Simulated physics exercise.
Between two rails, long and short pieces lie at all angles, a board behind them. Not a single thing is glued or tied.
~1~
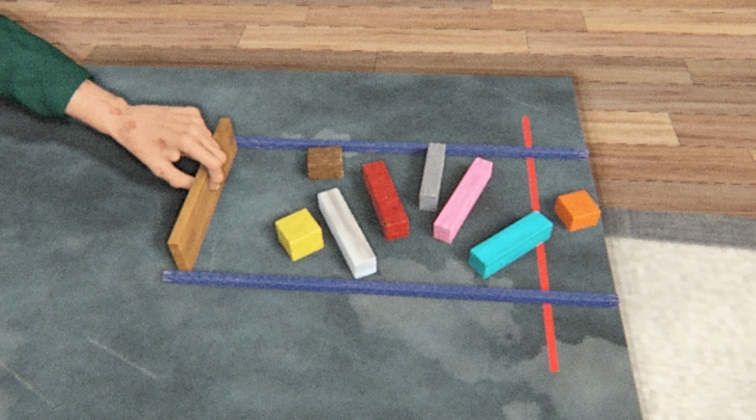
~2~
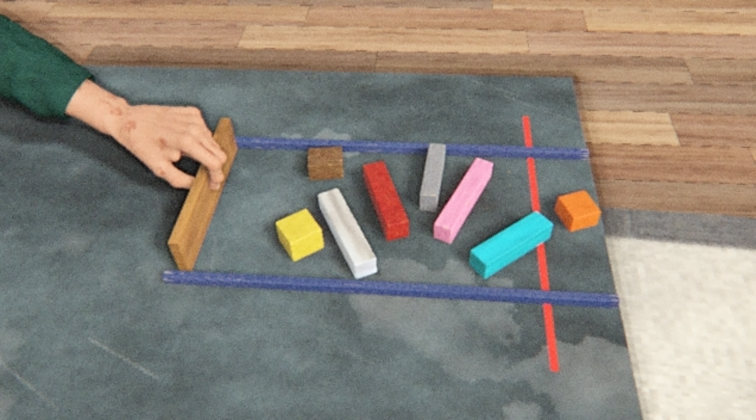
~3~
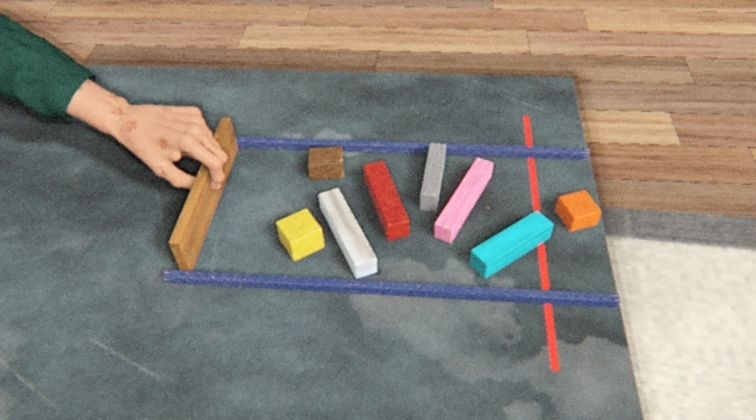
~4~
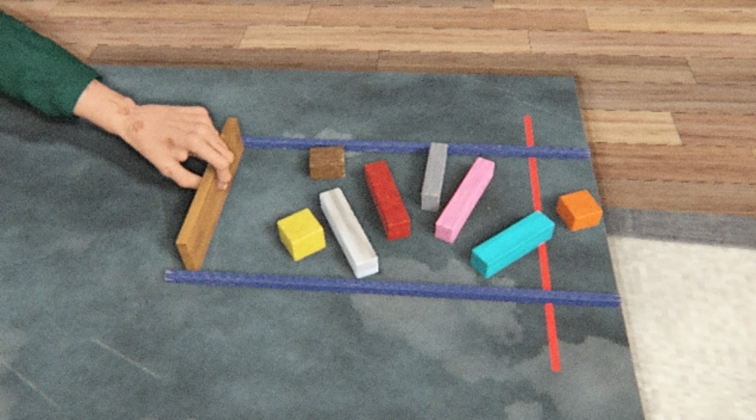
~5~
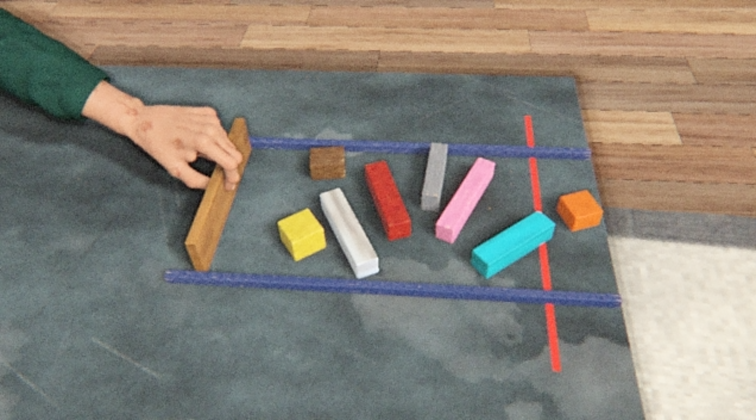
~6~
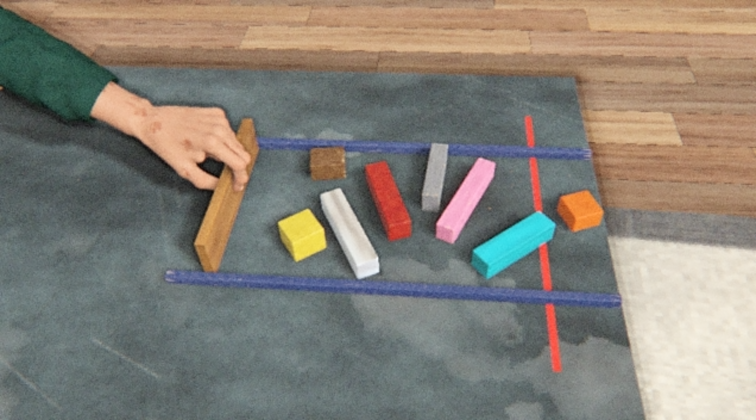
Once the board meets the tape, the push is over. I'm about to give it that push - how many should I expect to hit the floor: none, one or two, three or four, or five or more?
Expect three or four.
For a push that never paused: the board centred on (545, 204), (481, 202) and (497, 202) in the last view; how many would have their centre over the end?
The counts are 4, 1 and 1, in that order.
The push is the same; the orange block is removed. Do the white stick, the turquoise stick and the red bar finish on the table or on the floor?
Final state: White stick in place, turquoise stick off, red bar in place.
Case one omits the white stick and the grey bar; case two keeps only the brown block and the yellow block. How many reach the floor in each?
In the first try 1, in the other 2.
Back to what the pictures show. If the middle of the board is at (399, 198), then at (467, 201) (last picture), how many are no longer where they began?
Answer - first 6, then 8.
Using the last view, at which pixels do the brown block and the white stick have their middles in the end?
Near (554, 173) and (578, 231).
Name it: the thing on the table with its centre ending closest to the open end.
The red bar is it.
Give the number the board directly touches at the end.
3 touch it.
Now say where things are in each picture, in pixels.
The first picture shows orange block (577, 211); turquoise stick (511, 244); pink bar (464, 199); board (206, 190); tape (537, 220).
The second picture shows turquoise stick (511, 244); yellow block (300, 235).
The third picture shows pink bar (465, 199); red bar (386, 199).
The fourth picture shows orange block (579, 211); board (214, 190).
The fifth picture shows turquoise stick (513, 244); white stick (348, 231).
The sixth picture shows orange block (580, 211); turquoise stick (513, 244); pink bar (467, 199); board (230, 191); tape (540, 220).
Early on, none off yet; orange block at rest near (580, 211); turquoise stick at rest near (513, 244); pink bar at rest near (467, 199).
A while later, none off yet; orange block at rest near (580, 211); turquoise stick moving near (518, 246); pink bar travelled a little near (509, 200).
Further along, none off yet; orange block leaning well over near (624, 223); turquoise stick travelled about its own width near (599, 257); pink bar travelled about its own width near (591, 202).
Finally, the number that fall off is three or four; lost, grey bar, pink bar, turquoise stick and orange block.
